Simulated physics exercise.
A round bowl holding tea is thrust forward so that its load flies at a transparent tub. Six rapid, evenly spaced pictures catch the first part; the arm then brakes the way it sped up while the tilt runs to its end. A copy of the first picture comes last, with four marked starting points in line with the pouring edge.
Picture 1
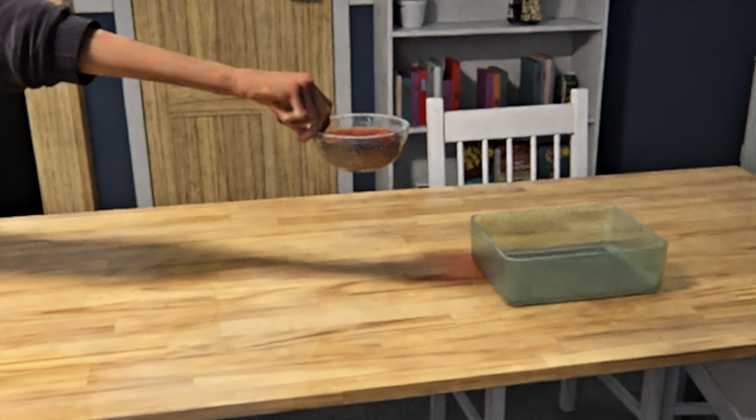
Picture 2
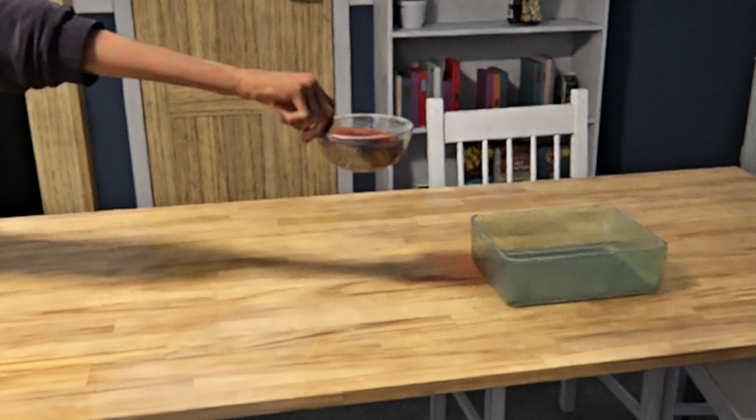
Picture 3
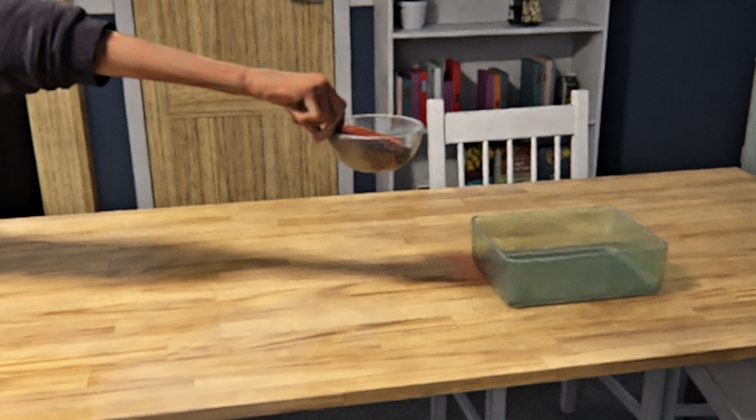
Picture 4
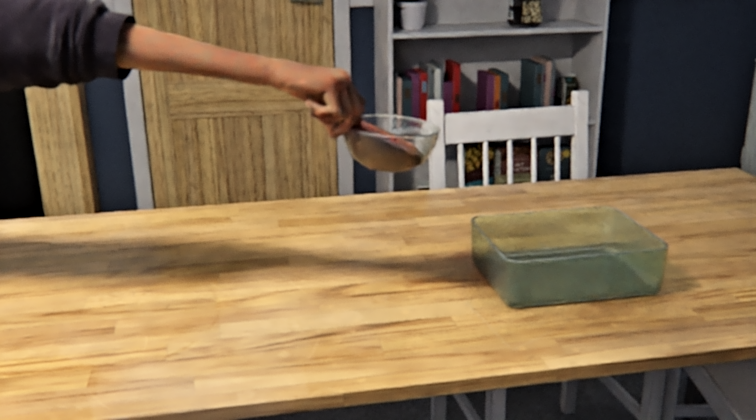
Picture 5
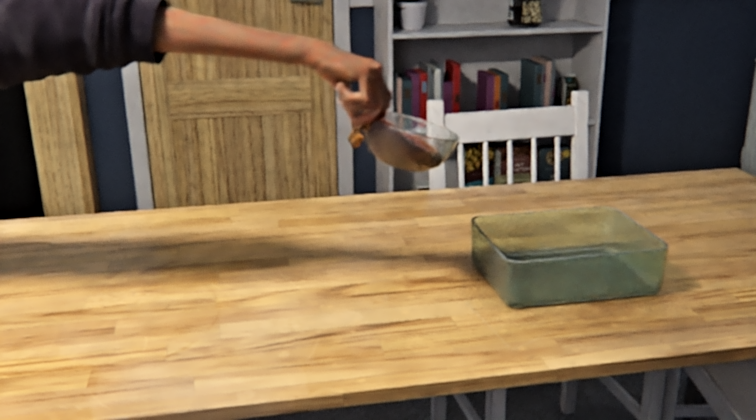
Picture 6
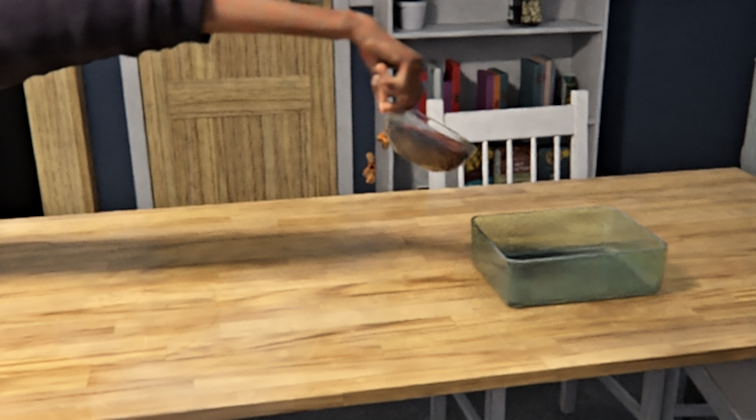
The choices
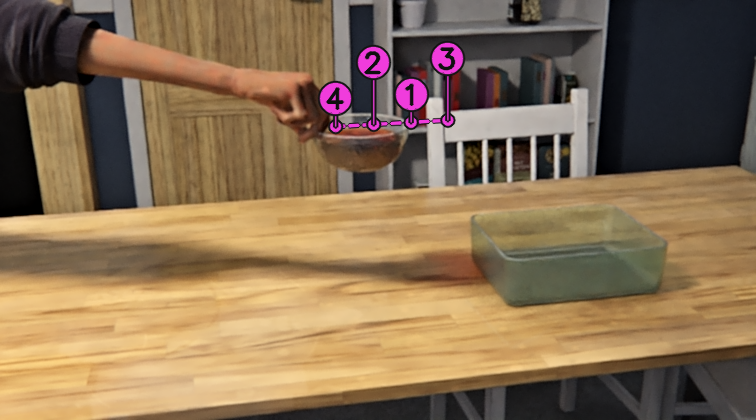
A hand at the end of a dark-sleeved arm holds a round clear bowl of reddish-brown tea above a pale wooden table, seen from slightly above by a still camera. A greenish transparent tub sits on the right, before a white chair, bookshelf and wooden door. The arm pushes the bowl rightward, tilting it increasingly, as small amber drops slip over its left rim and drop downward.
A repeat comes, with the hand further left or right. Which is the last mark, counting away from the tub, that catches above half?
Go for 4.
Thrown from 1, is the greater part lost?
No, that is safe.
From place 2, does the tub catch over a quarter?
Yes, clearly.
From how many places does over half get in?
All four.
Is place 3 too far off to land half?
No, not at all.
In magenta, 1 at (411, 122); 2 at (373, 124); 3 at (447, 120); 4 at (335, 126).
With 1, about 71 % lands in the tub, 7 % falls short and 22 % goes beside or beyond.
With 2, about 76 % lands in the tub, 8 % falls short and 16 % goes beside or beyond.
With 3, about 75 % lands in the tub, 13 % falls short and 12 % goes beside or beyond.
With 4, about 65 % lands in the tub, 22 % falls short and 12 % goes beside or beyond.
